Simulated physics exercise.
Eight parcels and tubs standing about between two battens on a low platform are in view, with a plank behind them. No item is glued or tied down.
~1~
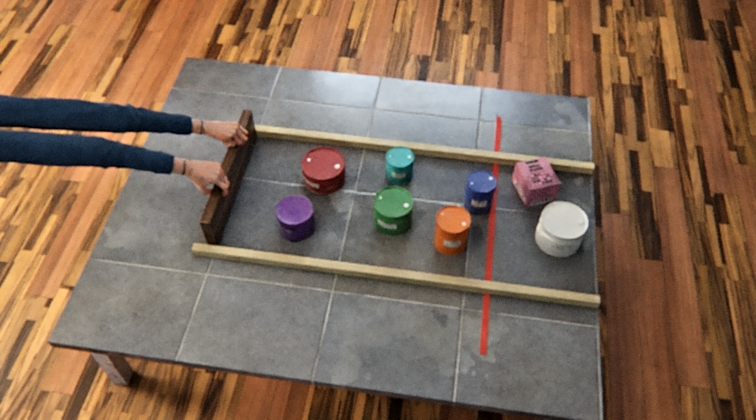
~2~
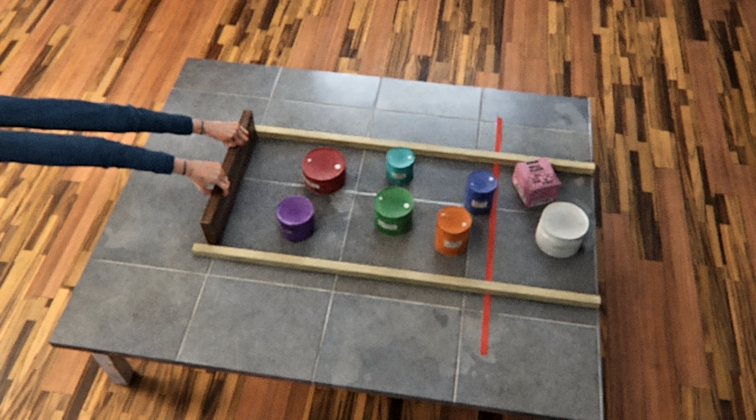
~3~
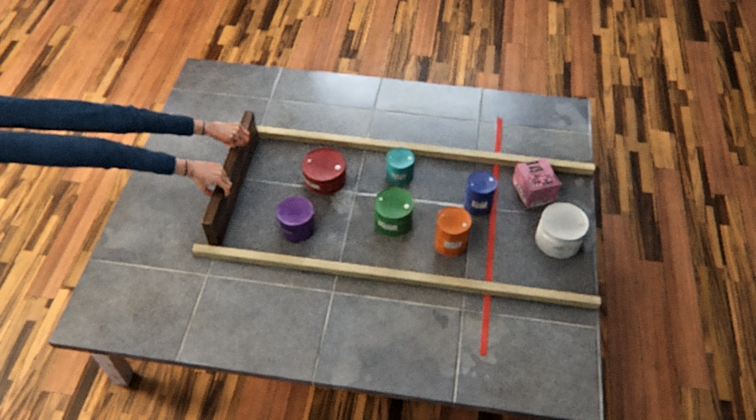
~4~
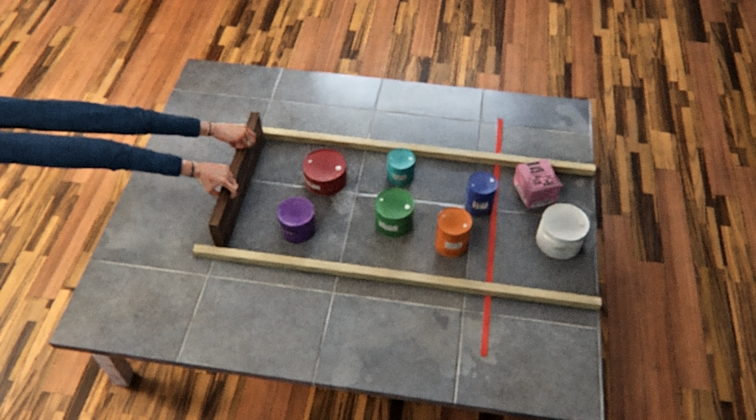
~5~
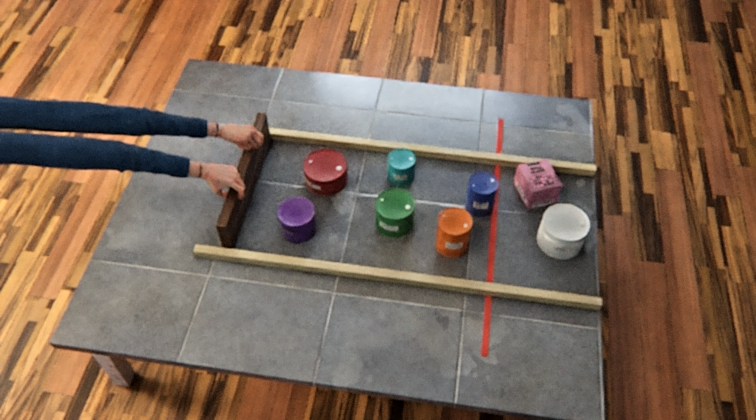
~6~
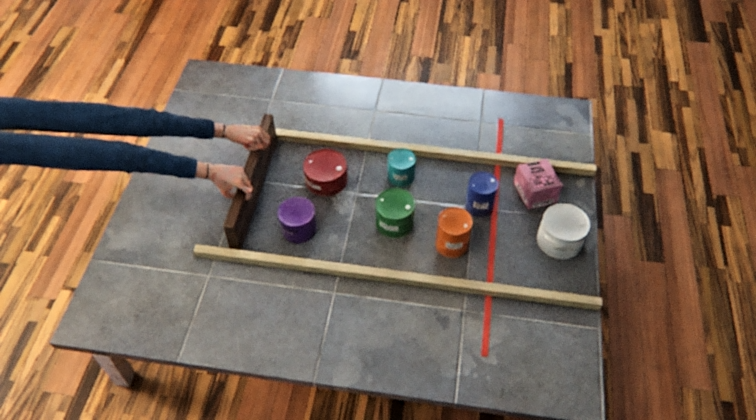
A dark plank, held by two hands, slides slightly right toward colourful tubs between two battens.
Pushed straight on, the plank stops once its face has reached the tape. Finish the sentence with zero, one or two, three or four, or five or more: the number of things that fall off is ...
The number of things that fall off is zero.
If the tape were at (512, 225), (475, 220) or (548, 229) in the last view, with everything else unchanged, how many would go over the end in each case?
The counts: 0, 0 and 4.
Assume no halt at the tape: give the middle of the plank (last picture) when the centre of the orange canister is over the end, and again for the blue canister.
Roughly (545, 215); roughly (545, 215).
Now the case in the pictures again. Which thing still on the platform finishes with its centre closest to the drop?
The foremost one is the white canister.
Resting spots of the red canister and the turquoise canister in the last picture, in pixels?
Near (519, 195) and (535, 171).
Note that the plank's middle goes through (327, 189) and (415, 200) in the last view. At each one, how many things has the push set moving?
The count reaches 2 first and 5 second.
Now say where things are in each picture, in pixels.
In the first frame, white canister (561, 229); pink box (536, 182); blue canister (479, 193); plank (231, 176); tape (492, 221).
In the second frame, pink box (536, 182); purple pail (296, 219).
In the third frame, blue canister (480, 194); orange canister (452, 232).
In the fourth frame, white canister (562, 231); green canister (394, 213).
In the fifth frame, pink box (537, 184); turquoise canister (401, 167).
In the sixth frame, white canister (563, 231); pink box (537, 184); blue canister (481, 195); plank (253, 180); tape (494, 223).
Early on, none off yet; white canister at rest near (563, 231); pink box at rest near (537, 184); blue canister at rest near (481, 195).
Finally, the number that fall off is zero.
